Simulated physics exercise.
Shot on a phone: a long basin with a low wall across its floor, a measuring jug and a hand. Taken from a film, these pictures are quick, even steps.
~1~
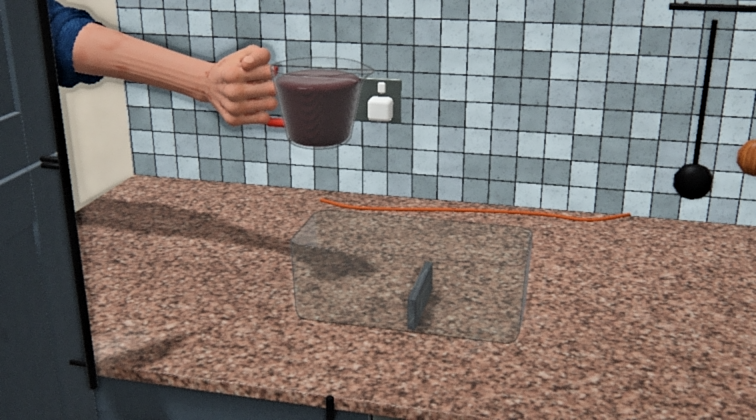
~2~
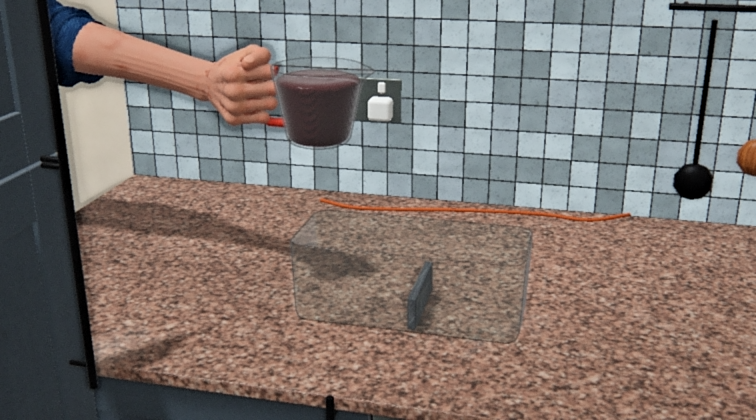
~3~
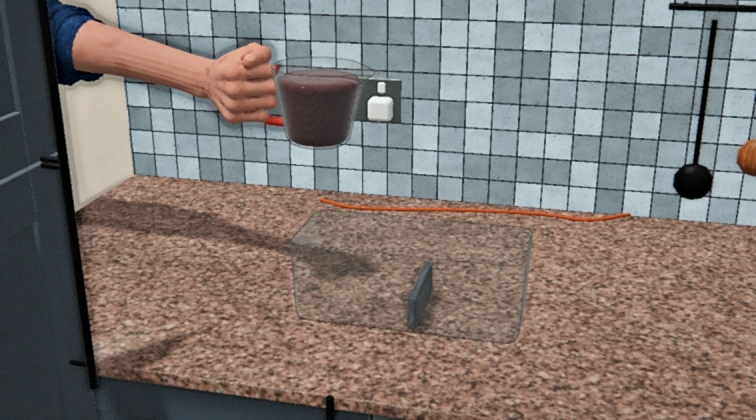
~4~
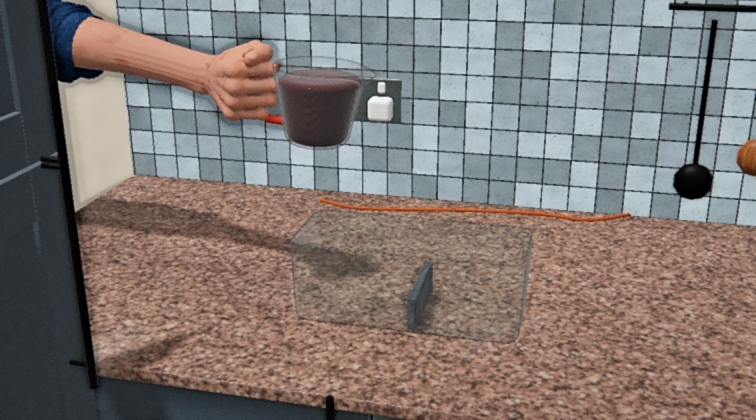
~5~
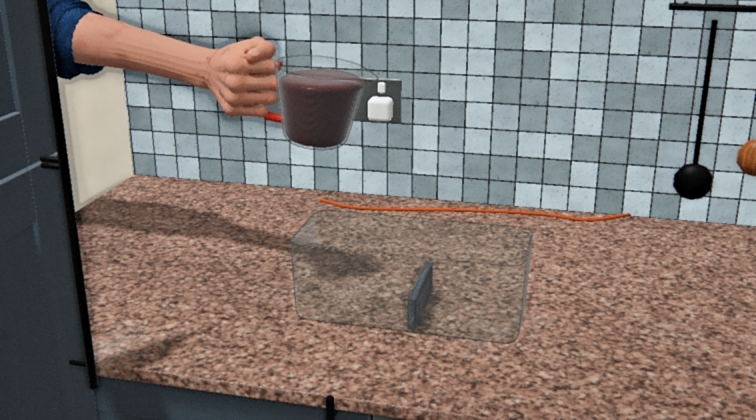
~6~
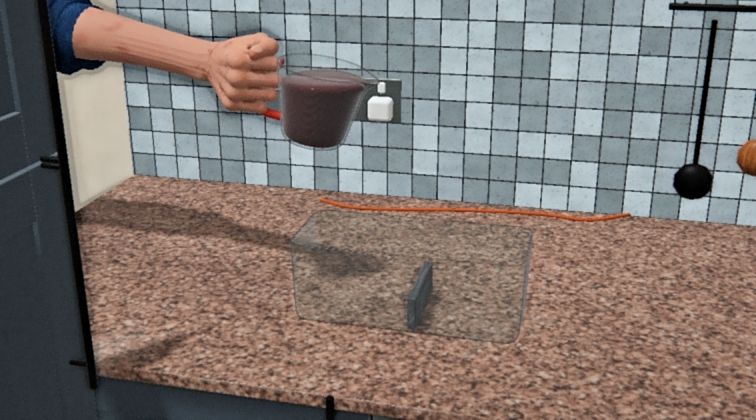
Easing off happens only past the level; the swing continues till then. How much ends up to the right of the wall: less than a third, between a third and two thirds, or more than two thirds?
The right side is left with enough for a third but not past two thirds.
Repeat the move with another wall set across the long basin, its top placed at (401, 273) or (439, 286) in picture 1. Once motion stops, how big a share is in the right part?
In order, some 85 and 20 in a hundred.
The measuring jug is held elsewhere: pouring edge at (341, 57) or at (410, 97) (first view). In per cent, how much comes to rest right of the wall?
5 % and 95 %.
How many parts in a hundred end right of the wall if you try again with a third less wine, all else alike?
About 30 %.
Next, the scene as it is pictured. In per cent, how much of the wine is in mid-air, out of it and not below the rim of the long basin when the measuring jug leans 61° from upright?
About 25 per cent.
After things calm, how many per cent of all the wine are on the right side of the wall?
Roughly 55 in a hundred.
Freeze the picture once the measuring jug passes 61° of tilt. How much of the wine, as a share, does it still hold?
About 70 %.
A moment on, the measuring jug is tipped part way and 71 per cent is still to pour, 1 is left of the wall and 5 right of it.
Next, the measuring jug is tipped on its side and 19 per cent is still to pour, 12 is left of the wall and 46 right of it.
Then the measuring jug is tipped on its side and 1 per cent is still to pour, 38 is left of the wall and 57 right of it.
Later the measuring jug is tipped on its side and 0 per cent is still to pour, 41 is left of the wall and 57 right of it.
In the end 41 per cent lies left of the wall, 57 right of it and 2 outside.
